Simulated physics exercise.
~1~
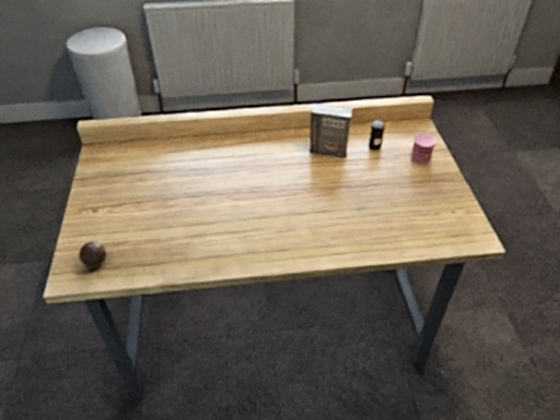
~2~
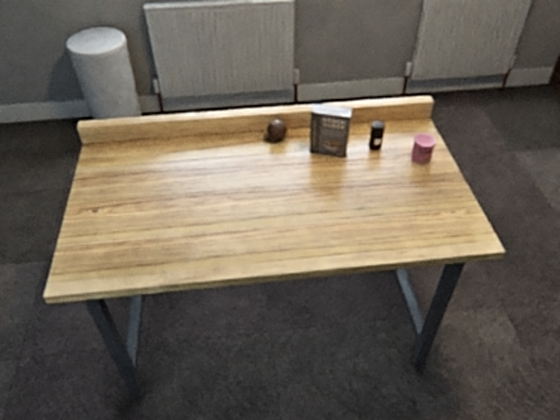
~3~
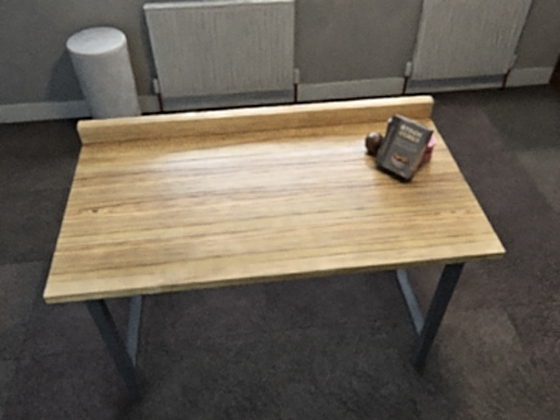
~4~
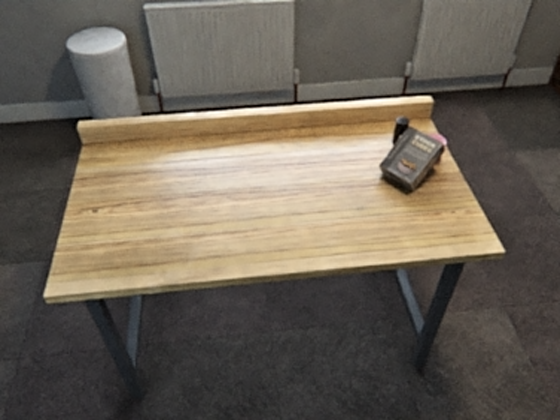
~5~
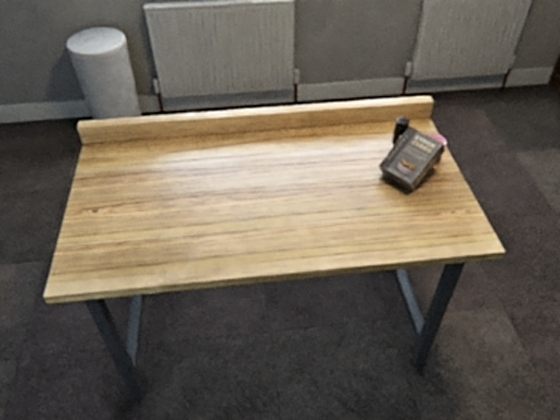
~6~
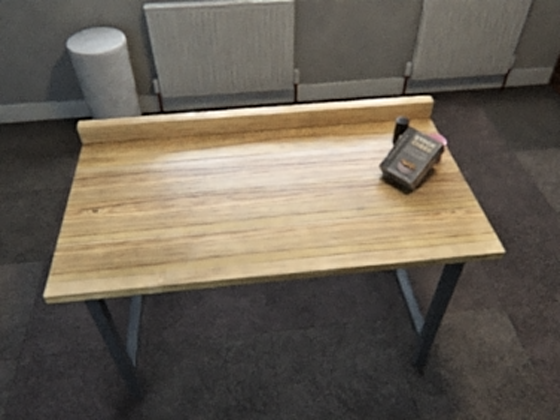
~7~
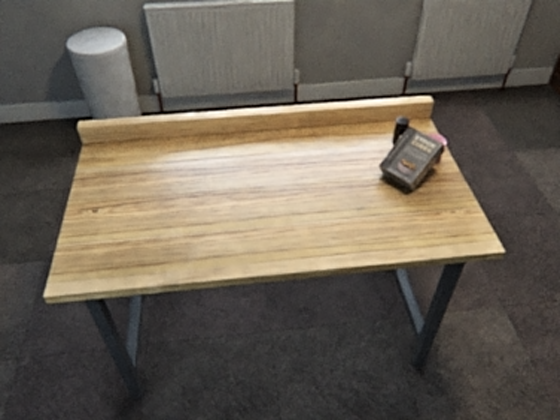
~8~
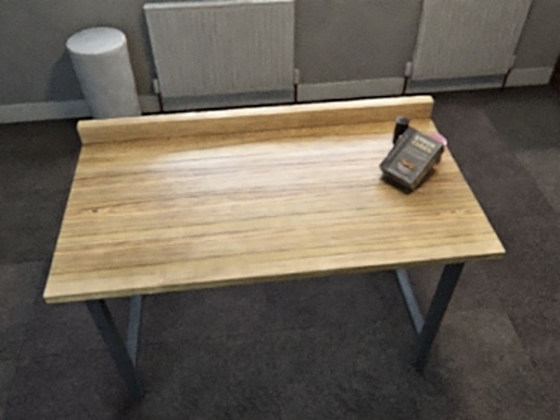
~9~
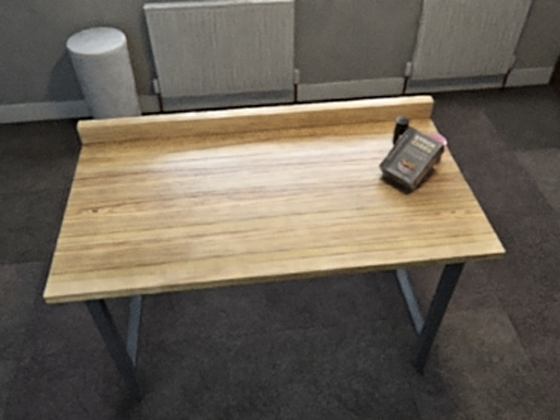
At first, a brown ball sits near the front left corner of a wooden table, while a grey packet, a black shaker and a pink tin stand near the raised far edge on the right. The ball travels right and away to the far edge, close to the packet. It carries on rightward as the packet shifts right and leans over, near the pink tin. The packet then ends up tipped over, with the shaker upright behind it, moved right, and the tin partly hidden. The ball is out of sight, and everything stays still.
